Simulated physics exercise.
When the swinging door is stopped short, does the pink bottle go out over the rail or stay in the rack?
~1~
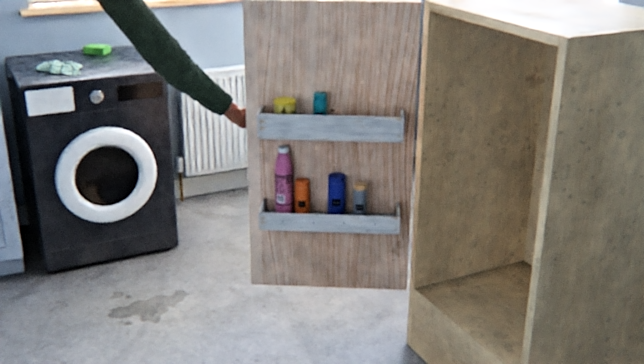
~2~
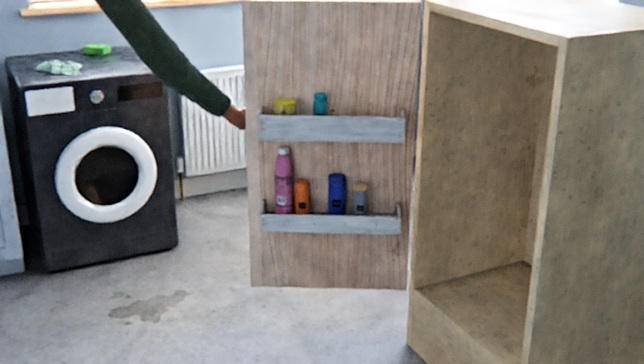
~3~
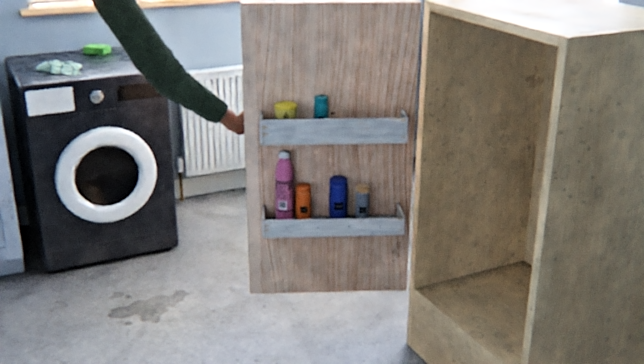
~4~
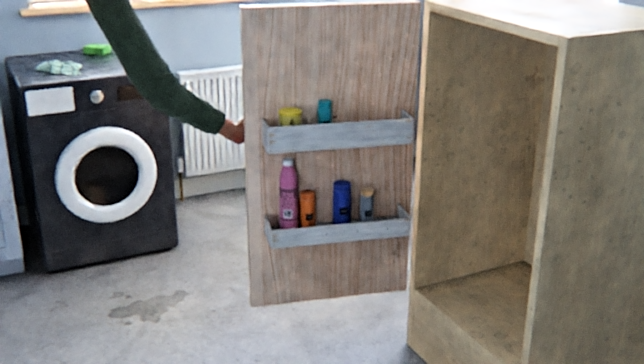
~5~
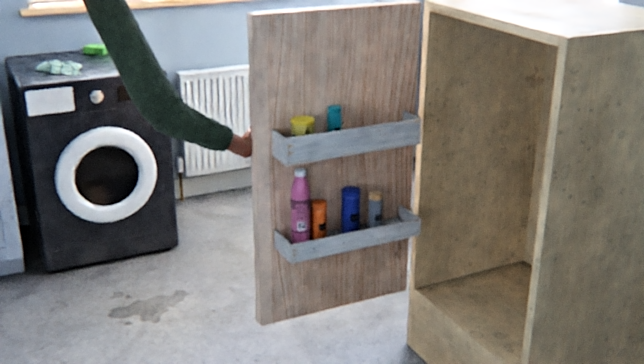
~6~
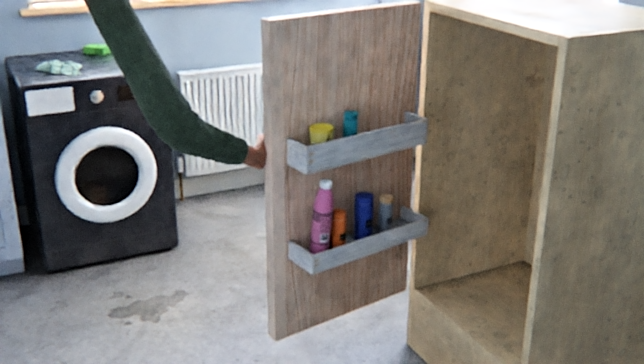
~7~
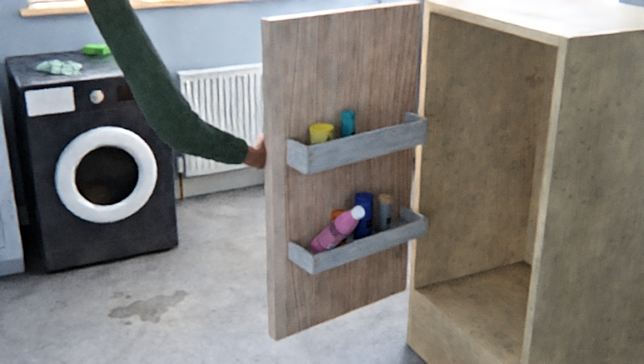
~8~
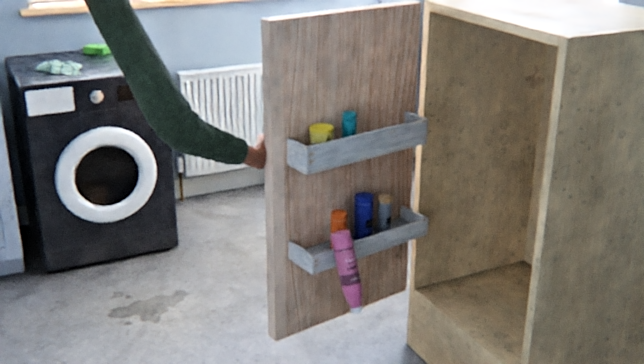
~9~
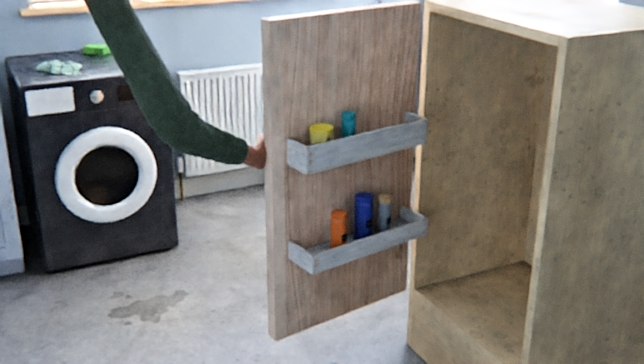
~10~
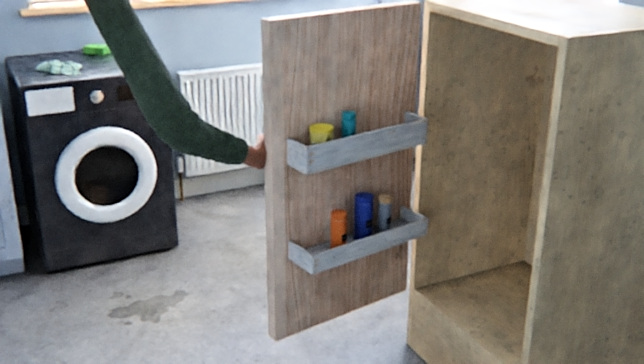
The pink bottle goes out over the rail of the lower rack, turning upside down as it drops.
